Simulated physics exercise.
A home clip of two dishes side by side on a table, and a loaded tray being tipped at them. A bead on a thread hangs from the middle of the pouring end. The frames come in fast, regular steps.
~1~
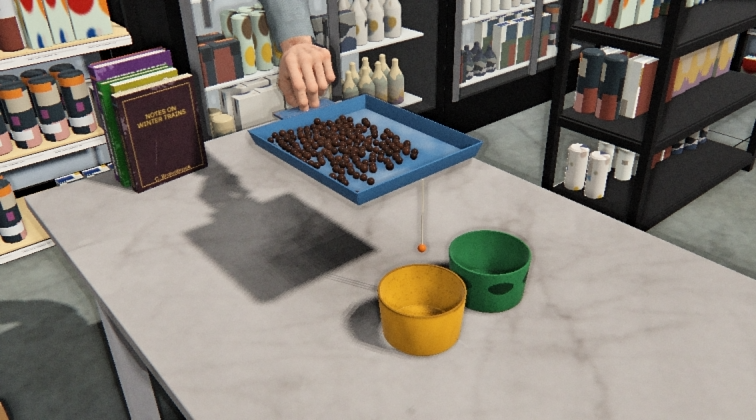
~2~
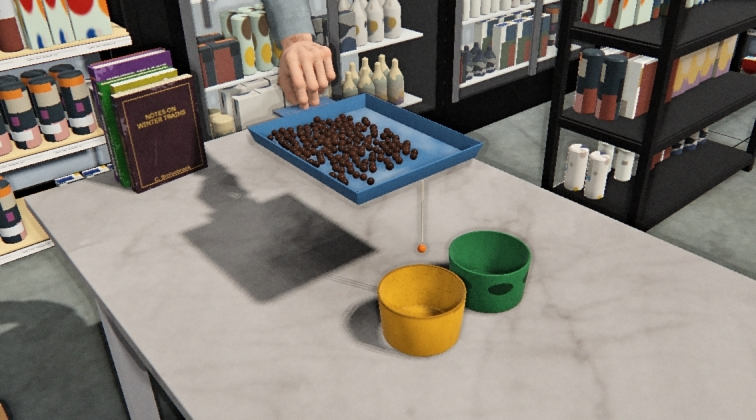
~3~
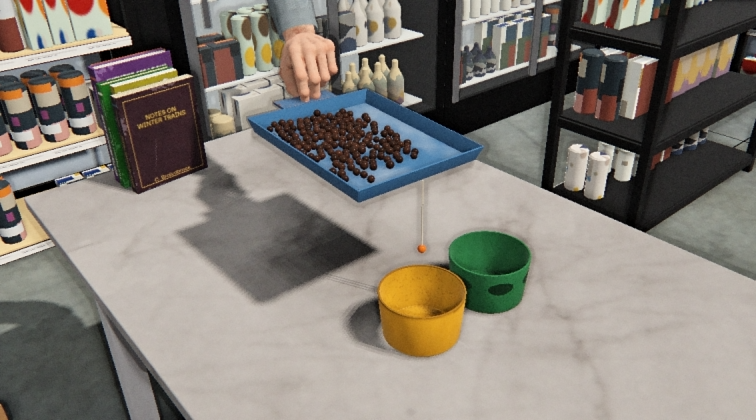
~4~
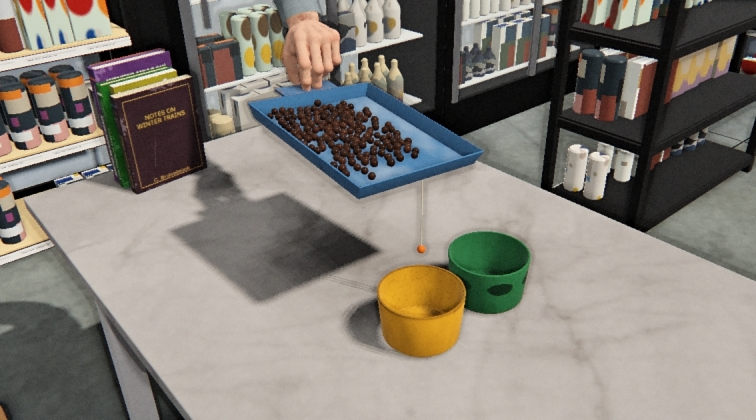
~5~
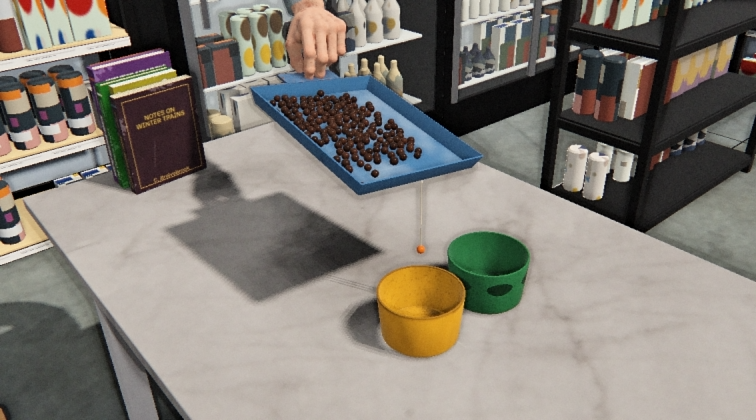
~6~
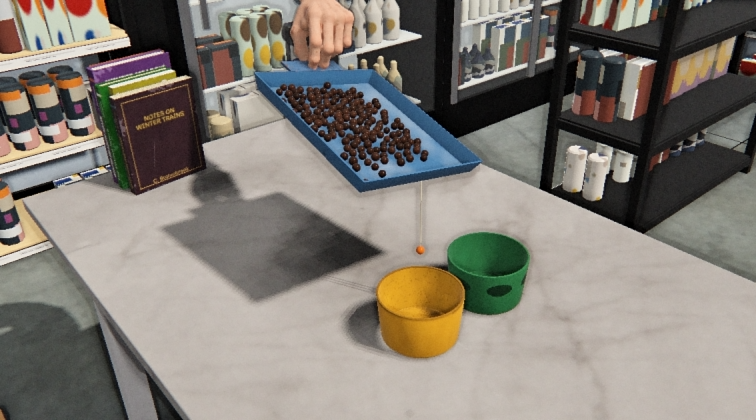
At first, a hand holds a blue tray of chocolate balls nearly level above a marble-look table, near a yellow dish and a green dish, with an orange bead hanging beside them. Then the hand rises, tilting the tray toward its right corner, and the balls shift slightly down the tray.
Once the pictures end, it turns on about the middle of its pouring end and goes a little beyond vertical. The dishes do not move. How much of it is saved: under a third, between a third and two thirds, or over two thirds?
They take between a third and two thirds between them.
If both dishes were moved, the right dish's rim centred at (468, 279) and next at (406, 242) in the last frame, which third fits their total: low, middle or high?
First below one third, then under a third.
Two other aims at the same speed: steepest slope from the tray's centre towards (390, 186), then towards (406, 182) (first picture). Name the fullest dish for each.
At the first place the dish on the left, at the second left.
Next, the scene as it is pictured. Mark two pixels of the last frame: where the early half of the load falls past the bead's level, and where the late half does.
First near (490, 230), later near (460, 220).
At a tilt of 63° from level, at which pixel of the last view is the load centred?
Near (462, 178).
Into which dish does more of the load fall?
Fuller: The dish on the right.
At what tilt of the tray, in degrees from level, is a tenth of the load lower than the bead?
At about 60°.
Shortly afterwards, tray tipped steeply; near half on the tray; a little in the right dish; a little outside both; near a quarter in the air.
Next, tray tipped right over; only a few on the tray; near half in the right dish; near a third outside both; a little in the air.
Some moments later, tray tipped past a quarter turn; near half in the right dish; near half outside both.
In the end, tray tipped past a quarter turn; none at all in the left dish; near half in the right dish; near half outside both.
